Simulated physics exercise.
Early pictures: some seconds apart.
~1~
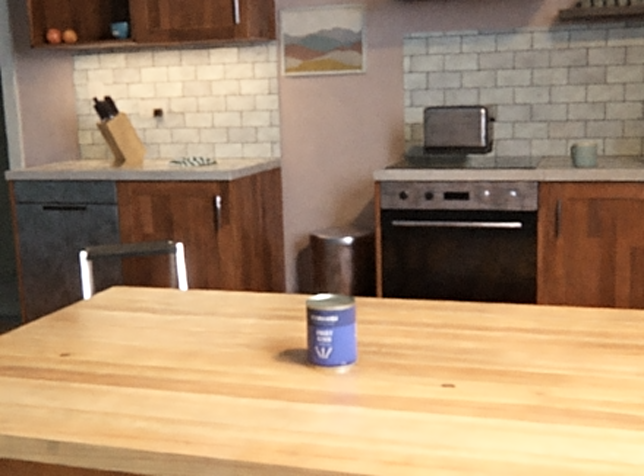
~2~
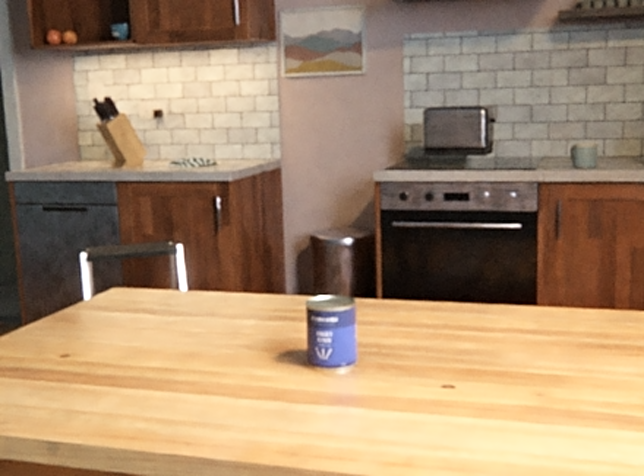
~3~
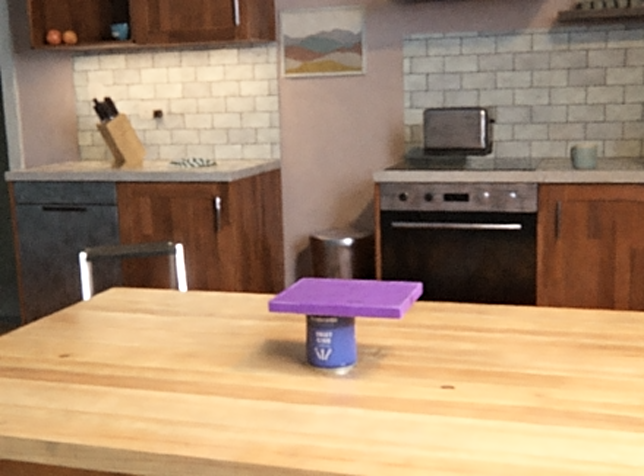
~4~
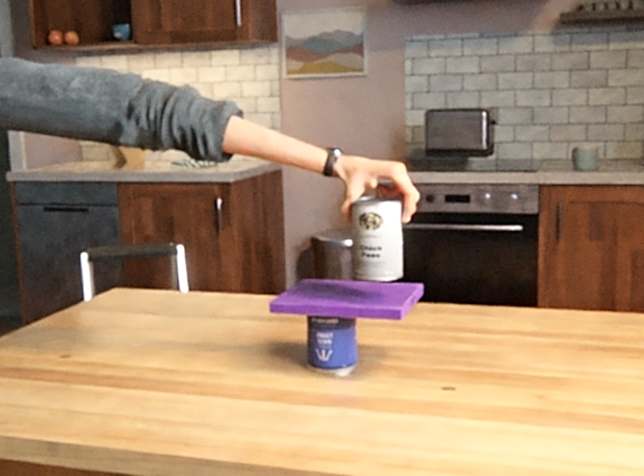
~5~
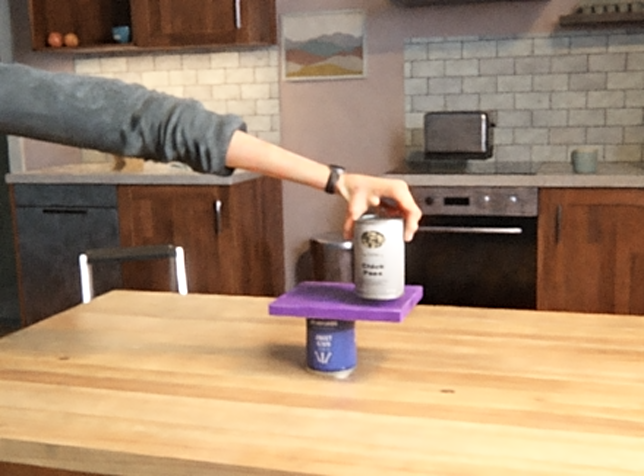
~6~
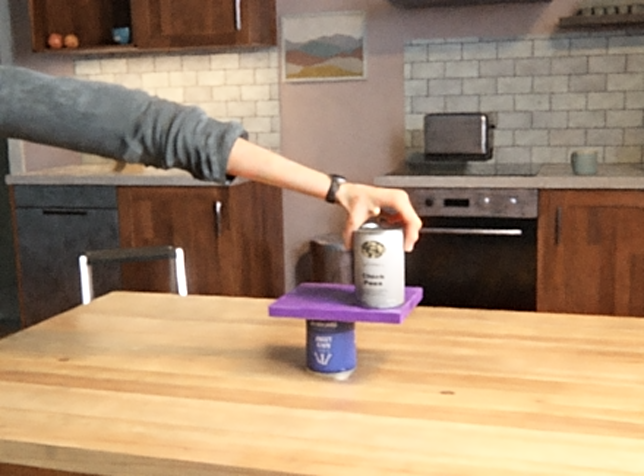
In a kitchen, a purple lid appears on a blue can, and a hand sets a white tin on it.
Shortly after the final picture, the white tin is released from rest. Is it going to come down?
Pretty clearly, it isn't secure there.
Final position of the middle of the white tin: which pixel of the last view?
Look around (475, 376) in the final frame.
Then, 0.30 s after the last picture, white tin now fallen; purple lid tipped 50° from how it was.
Then, 0.40 s after the last picture, purple lid on its side.
Then, 0.60 s after the last picture, as before.
Then, 0.90 s after the last picture, purple lid now fallen.
At rest, fallen, purple lid and white tin; blue tin in place. Seen from the same camera at the end, white tin near (475, 376). The stack loses its balance.
